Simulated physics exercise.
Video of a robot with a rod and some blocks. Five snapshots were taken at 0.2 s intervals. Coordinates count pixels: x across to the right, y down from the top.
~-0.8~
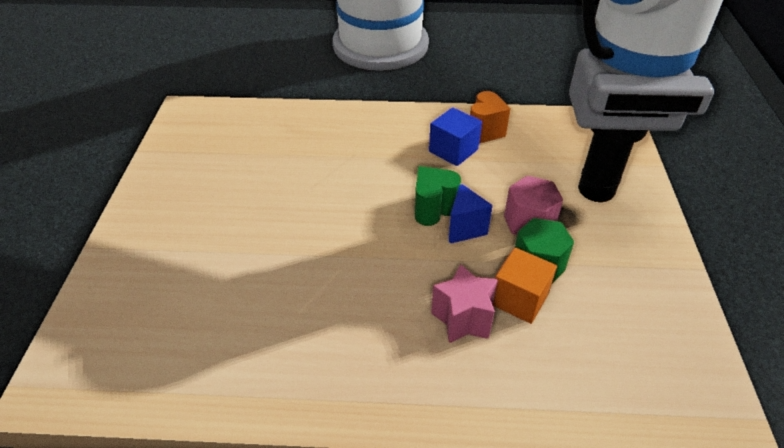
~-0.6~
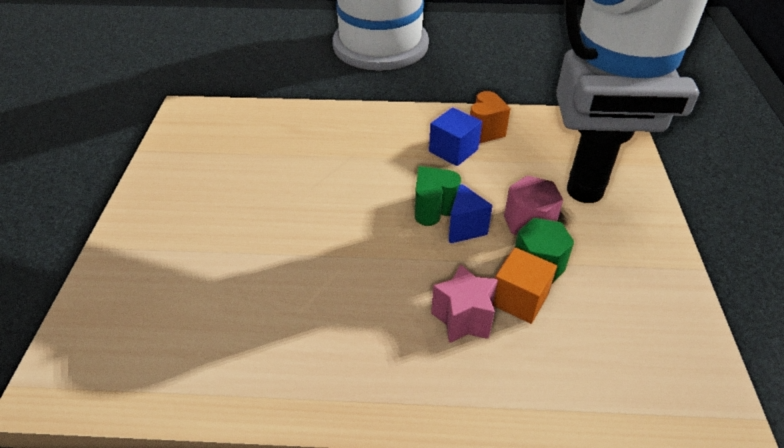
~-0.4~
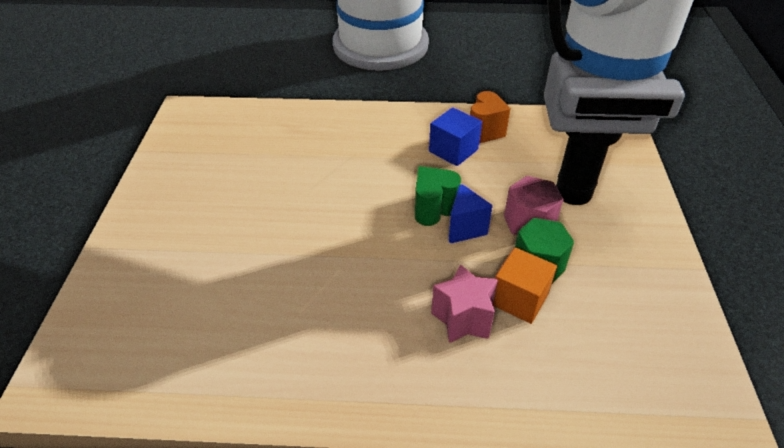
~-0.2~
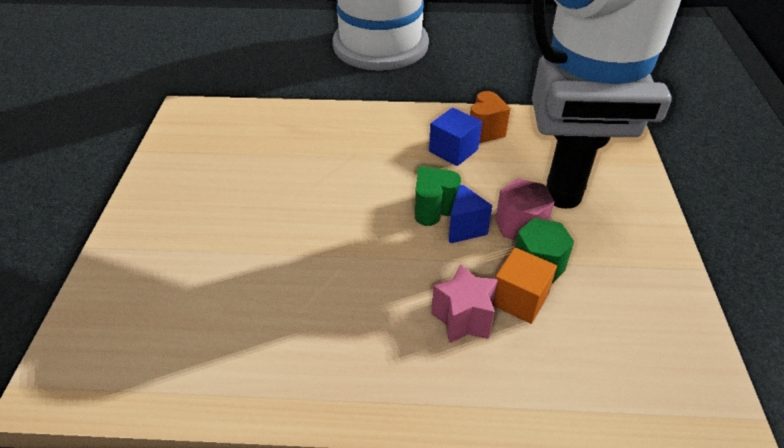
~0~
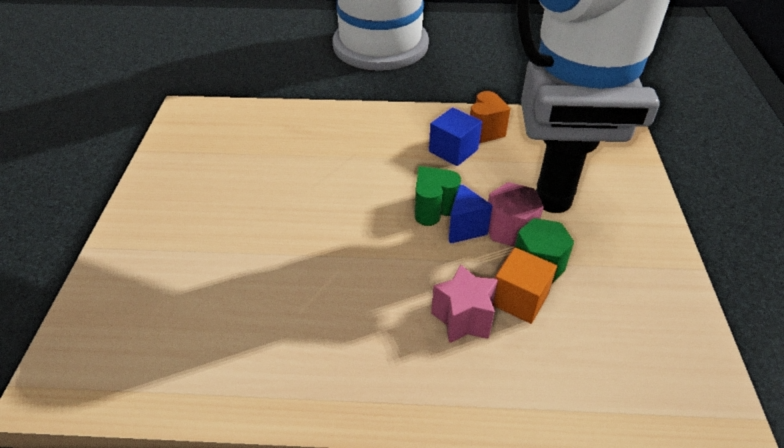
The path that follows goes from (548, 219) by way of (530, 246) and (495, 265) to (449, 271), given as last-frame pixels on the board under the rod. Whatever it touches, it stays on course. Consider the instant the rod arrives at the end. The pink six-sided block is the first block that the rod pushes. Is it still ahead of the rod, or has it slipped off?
The rod keeps it before itself.
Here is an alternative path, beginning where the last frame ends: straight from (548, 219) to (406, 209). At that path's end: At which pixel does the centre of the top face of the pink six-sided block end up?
The centre of its top face lies at (466, 215).
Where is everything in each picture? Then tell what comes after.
Rod tip (596, 191); block tops, green heart-shaped block (435, 180); pink star block (468, 290); blue triangular piece (469, 201); pink six-sided block (536, 193); orange square (527, 270); green six-sided block (546, 236), in the first frame.
Rod (585, 192); blocks unchanged, in the second frame.
Rod (573, 194); blocks unchanged, in the third frame.
Rod (563, 197); pink six-sided block (527, 196), in the fourth frame.
Rod (553, 202); green heart-shaped block (435, 180); pink star block (468, 290); blue triangular piece (469, 201); pink six-sided block (516, 199); orange square (527, 270); green six-sided block (546, 236), in the fifth frame.
On the path given first. One third of the way, rod (533, 229); pink star block (463, 295), turned 15° clockwise; blue triangular piece (451, 201), turned 50° clockwise; pink six-sided block (490, 217), turned 20° clockwise; orange square (527, 288), turned 15° clockwise; green six-sided block (545, 251), turned 20° anticlockwise.
Two thirds of the way, rod (497, 248); green heart-shaped block (432, 178), turned 15° clockwise; pink star block (462, 297), turned 20° clockwise; blue triangular piece (425, 203), turned 85° clockwise; pink six-sided block (451, 229), turned 40° clockwise; orange square (529, 301), turned 30° clockwise; green six-sided block (547, 260), turned 40° anticlockwise.
At the end, rod (451, 254); green heart-shaped block (432, 178), turned 15° clockwise; pink star block (462, 297), turned 20° clockwise; blue triangular piece (408, 201), turned 130° clockwise; pink six-sided block (404, 232), turned 50° clockwise; orange square (529, 300), turned 30° clockwise; green six-sided block (547, 260), turned 40° anticlockwise.
